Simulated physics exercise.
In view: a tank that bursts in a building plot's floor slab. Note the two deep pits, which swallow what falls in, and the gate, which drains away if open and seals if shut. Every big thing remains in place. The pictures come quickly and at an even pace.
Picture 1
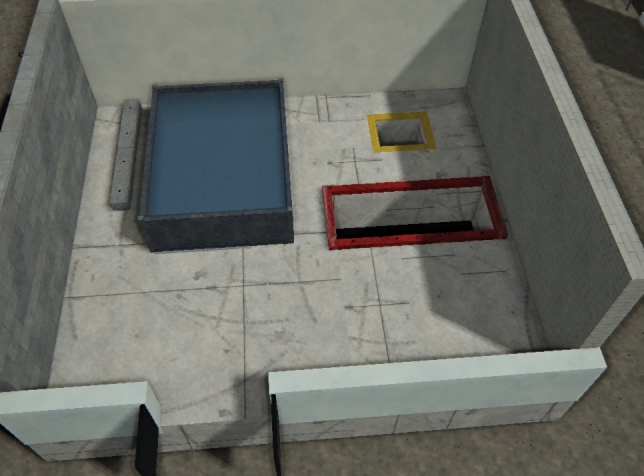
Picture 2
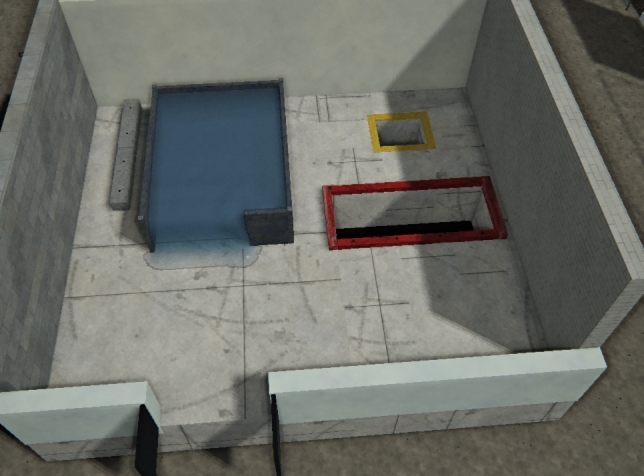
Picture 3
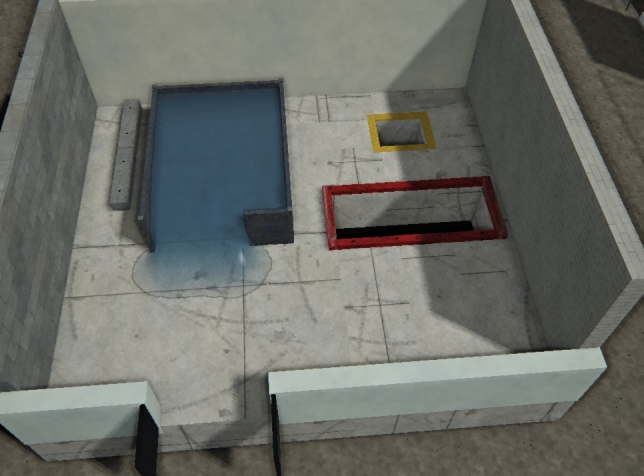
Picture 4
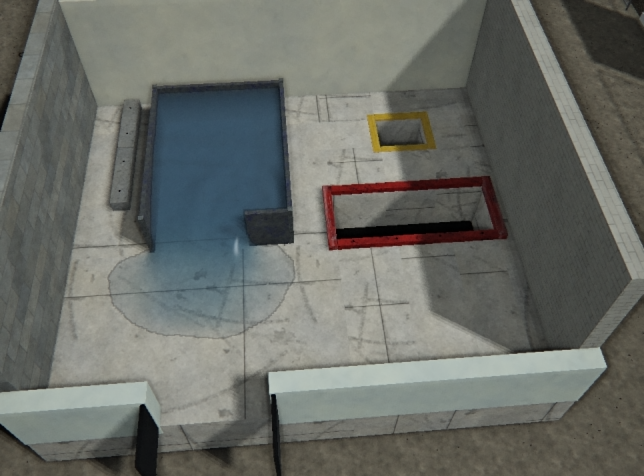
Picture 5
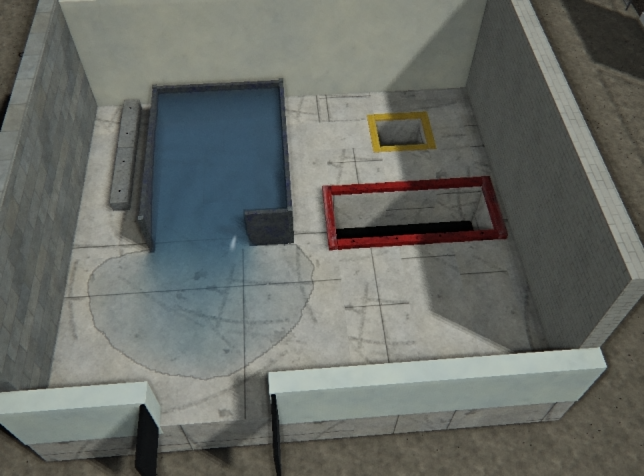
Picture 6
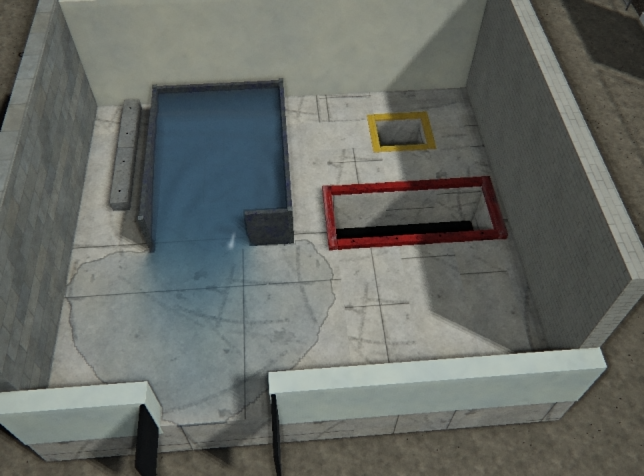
In a walled concrete plot, a blue water tank's front wall opens and water pours out, spreading across the slab toward the viewer.
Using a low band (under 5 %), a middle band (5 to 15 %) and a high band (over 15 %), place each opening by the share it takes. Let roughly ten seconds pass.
The gate is in the high band; the red pit is in the low band; the yellow pit is in the low band.
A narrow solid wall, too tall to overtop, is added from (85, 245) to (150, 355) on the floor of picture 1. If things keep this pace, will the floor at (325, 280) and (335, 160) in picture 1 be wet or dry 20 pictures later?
In turn, the first is spared and the second spared.
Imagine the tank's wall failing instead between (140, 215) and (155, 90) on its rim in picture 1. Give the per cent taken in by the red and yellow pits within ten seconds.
The red pit takes 0 per cent and the yellow pit 8 per cent.
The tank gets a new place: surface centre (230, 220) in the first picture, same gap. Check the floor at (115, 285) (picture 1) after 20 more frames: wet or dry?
Outcome at the given point: Swamped.
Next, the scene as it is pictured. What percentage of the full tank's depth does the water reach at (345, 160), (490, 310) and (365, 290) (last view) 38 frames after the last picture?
About 0, 12 and 2 per cent.
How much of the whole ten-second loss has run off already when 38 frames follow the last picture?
Share gone: About 80 %.
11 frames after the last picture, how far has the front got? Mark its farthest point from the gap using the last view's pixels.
The farthest wet spot is near (517, 378).
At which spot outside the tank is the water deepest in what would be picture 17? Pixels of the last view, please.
It should be close to (139, 407).
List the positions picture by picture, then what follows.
The water tank at (218, 148) is whole and still, in the first picture.
The front is at (254, 255), out from the gap at (200, 235), in the second picture.
Water pours out at (200, 237) and has run to (255, 281), in the third picture.
Water pours out at (201, 238) and has run to (237, 327), in the fourth picture.
The front is at (227, 367), out from the gap at (201, 238), in the fifth picture.
Water pours out at (201, 238) and has run to a hidden place, in the sixth picture.
A moment on, water covers 30 % of the floor; the gate 4 %, the red pit 0 %, the yellow pit 0 %.
Next, water covers 35 % of the floor; the gate 12 %, the red pit 0 %, the yellow pit 0 %.
Then, water covers 55 % of the floor; the gate 23 %, the red pit 0 %, the yellow pit 0 %.
Later, water covers 65 % of the floor; the gate 35 %, the red pit 0 %, the yellow pit 0 %.
In the end, water covers 80 % of the floor; the gate 44 %, the red pit 0 %, the yellow pit 1 %.
